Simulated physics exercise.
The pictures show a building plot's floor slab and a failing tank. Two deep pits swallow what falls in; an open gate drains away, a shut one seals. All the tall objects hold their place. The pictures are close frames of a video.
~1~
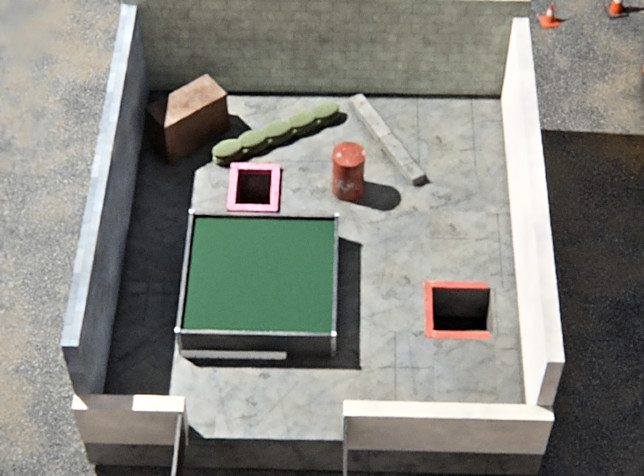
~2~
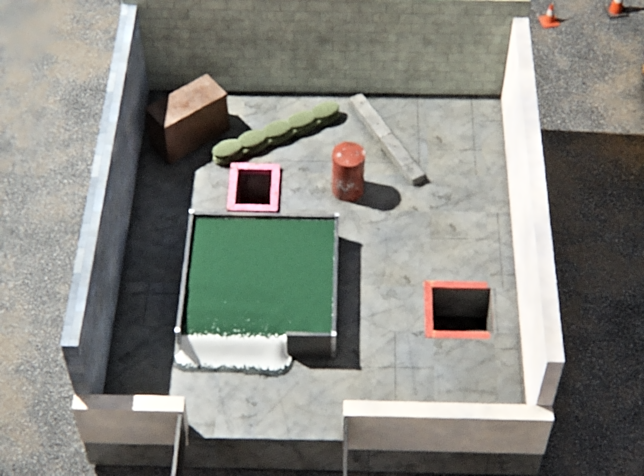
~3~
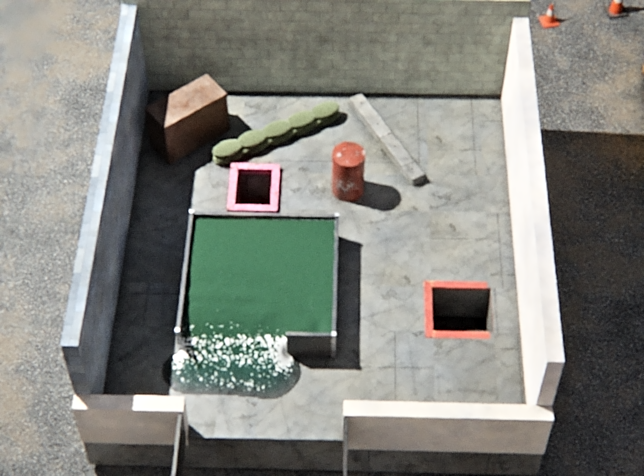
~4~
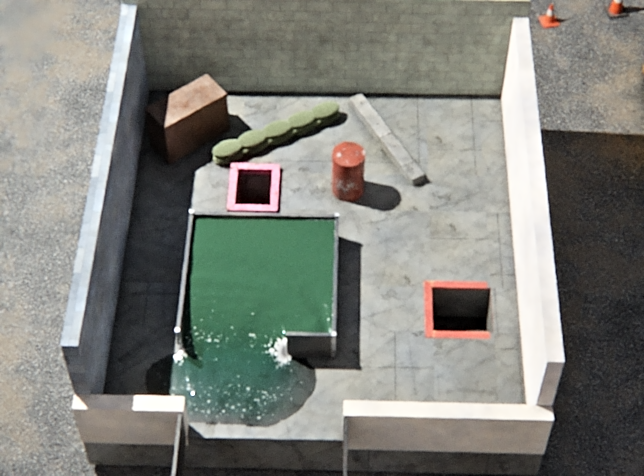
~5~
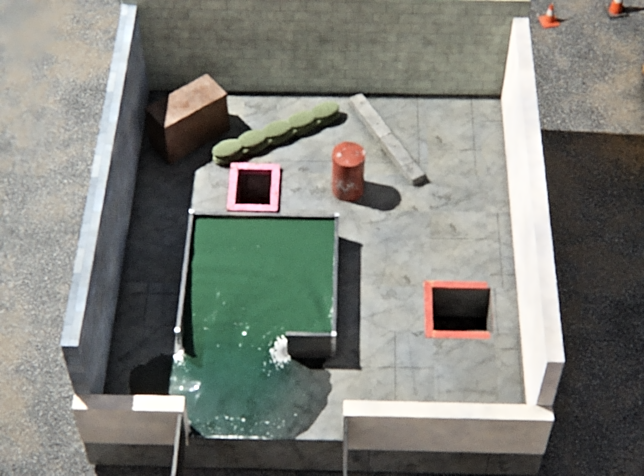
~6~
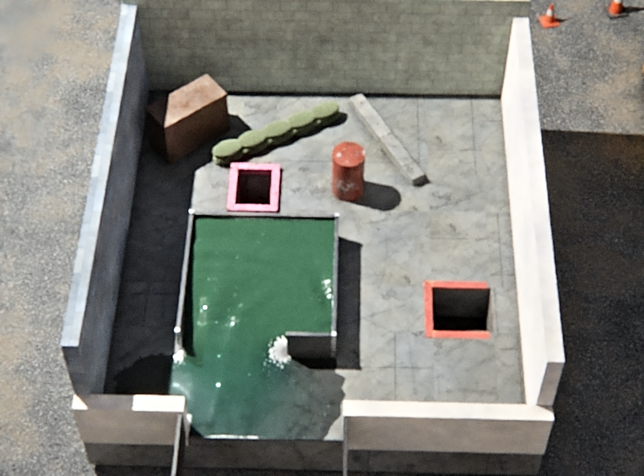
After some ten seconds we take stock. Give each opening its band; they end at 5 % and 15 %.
In the end: The gate takes more than 15 %; the red pit takes less than 5 %; the pink pit takes less than 5 %.
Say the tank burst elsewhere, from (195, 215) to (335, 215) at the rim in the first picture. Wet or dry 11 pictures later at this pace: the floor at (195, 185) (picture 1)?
There: Wet.
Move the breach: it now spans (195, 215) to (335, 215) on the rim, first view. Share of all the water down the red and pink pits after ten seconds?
Roughly, in per cent: Red 8, pink 15.
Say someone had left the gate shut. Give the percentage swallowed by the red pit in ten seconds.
Parts in a hundred: Red 20.
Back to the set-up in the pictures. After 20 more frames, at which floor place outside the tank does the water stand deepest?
Close to (100, 421).
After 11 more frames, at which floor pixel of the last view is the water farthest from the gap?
At about (389, 426).
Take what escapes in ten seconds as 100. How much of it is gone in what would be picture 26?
I make it 60 per cent.
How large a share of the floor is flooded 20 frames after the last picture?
Near 25 in a hundred.
A moment on, water covers 10 % of the floor; the gate 10 %, the red pit 0 %, the pink pit 0 %.
Next, water covers 15 % of the floor; the gate 22 %, the red pit 0 %, the pink pit 0 %.
Then, water covers 25 % of the floor; the gate 36 %, the red pit 0 %, the pink pit 0 %.
Later, water covers 30 % of the floor; the gate 49 %, the red pit 0 %, the pink pit 0 %.
In the end, water covers 40 % of the floor; the gate 59 %, the red pit 0 %, the pink pit 0 %.
